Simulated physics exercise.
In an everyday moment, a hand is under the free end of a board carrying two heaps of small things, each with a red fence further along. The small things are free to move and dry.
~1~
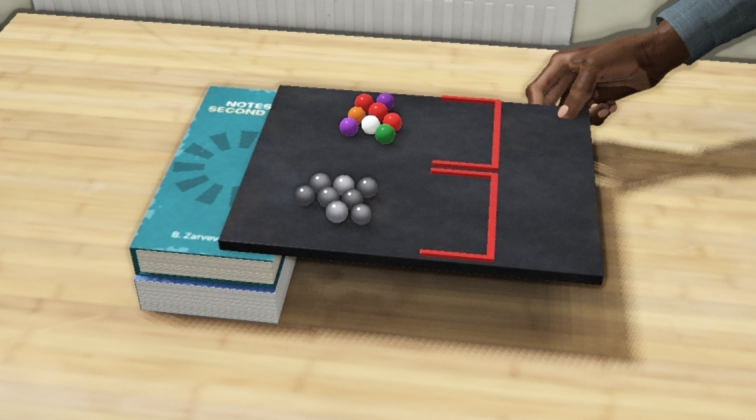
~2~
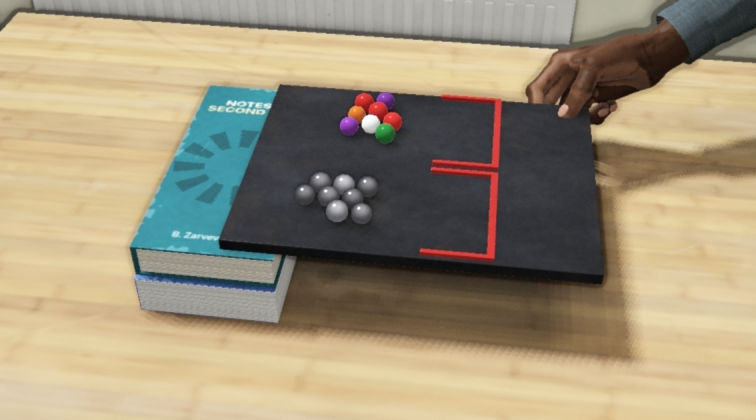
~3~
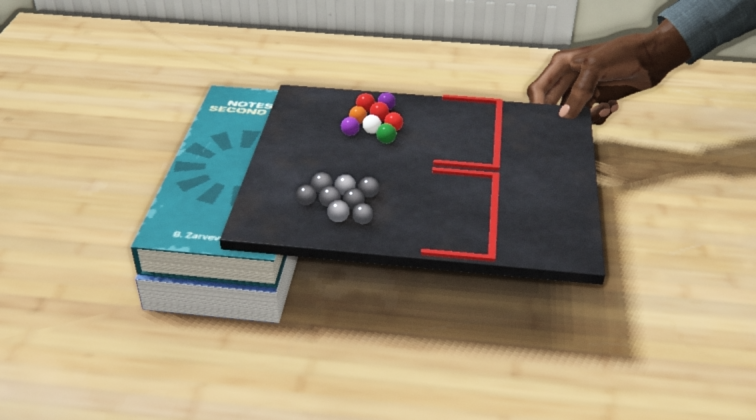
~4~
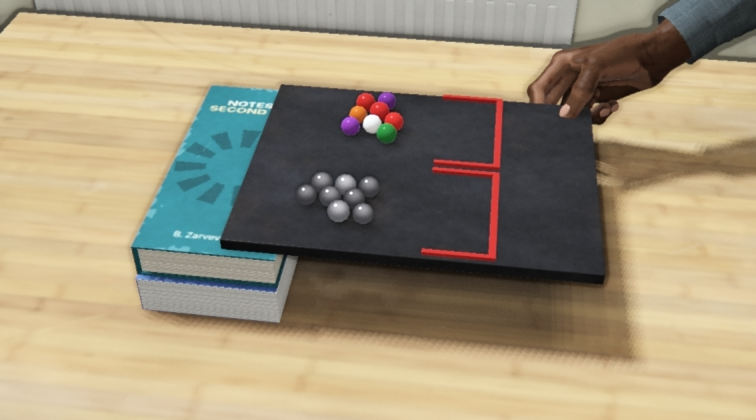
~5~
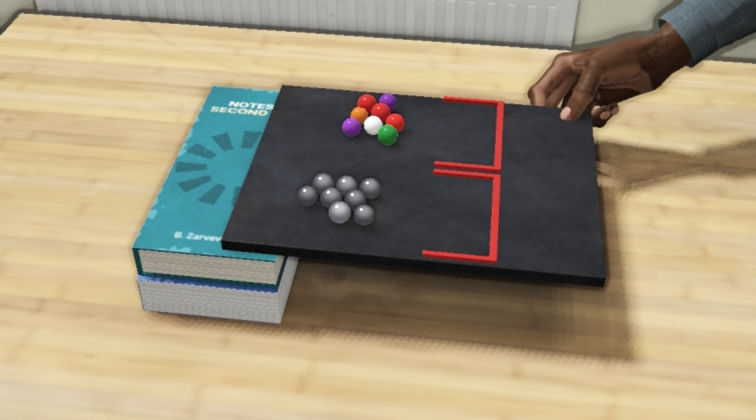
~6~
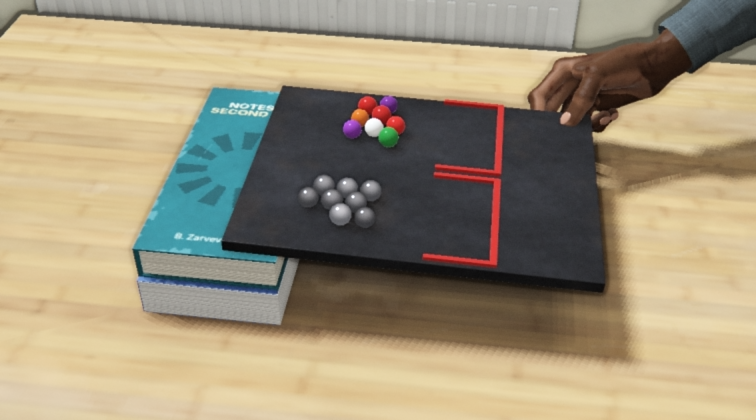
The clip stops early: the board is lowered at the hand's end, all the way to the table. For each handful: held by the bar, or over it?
At the fences the nearer handful goes beyond and the farther handful goes beyond.
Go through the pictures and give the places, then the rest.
The first frame shows held end of the board at (590, 272), level; book pile at (239, 176), about a quarter as high as the board is long; nearer handful at (328, 197), a few steel balls; farther handful at (371, 125), a few gumballs; nearer bar at (493, 215), much lower than a piece; farther bar at (497, 134), much lower than a piece.
The second frame shows held end of the board at (591, 271), level; farther handful at (371, 124).
The third frame shows held end of the board at (592, 271), level; nearer handful at (330, 197).
The fourth frame shows held end of the board at (592, 271), level; farther handful at (372, 124).
The fifth frame shows held end of the board at (593, 274), level; nearer handful at (331, 198).
The sixth frame shows held end of the board at (592, 279), down by 1°; book pile at (242, 178); nearer handful at (332, 200), not moving; farther handful at (374, 128), not moving; nearer bar at (495, 221); farther bar at (499, 139).
Then, 0.52 s past the last view, board sloping at 10°; nearer handful on its way down; farther handful on its way down.
Then, 0.97 s past the last view, board resting at 16°; nearer handful all past its bar; farther handful most past its bar.
Finally, board resting at 16°; nearer handful all past its bar; farther handful most past its bar.
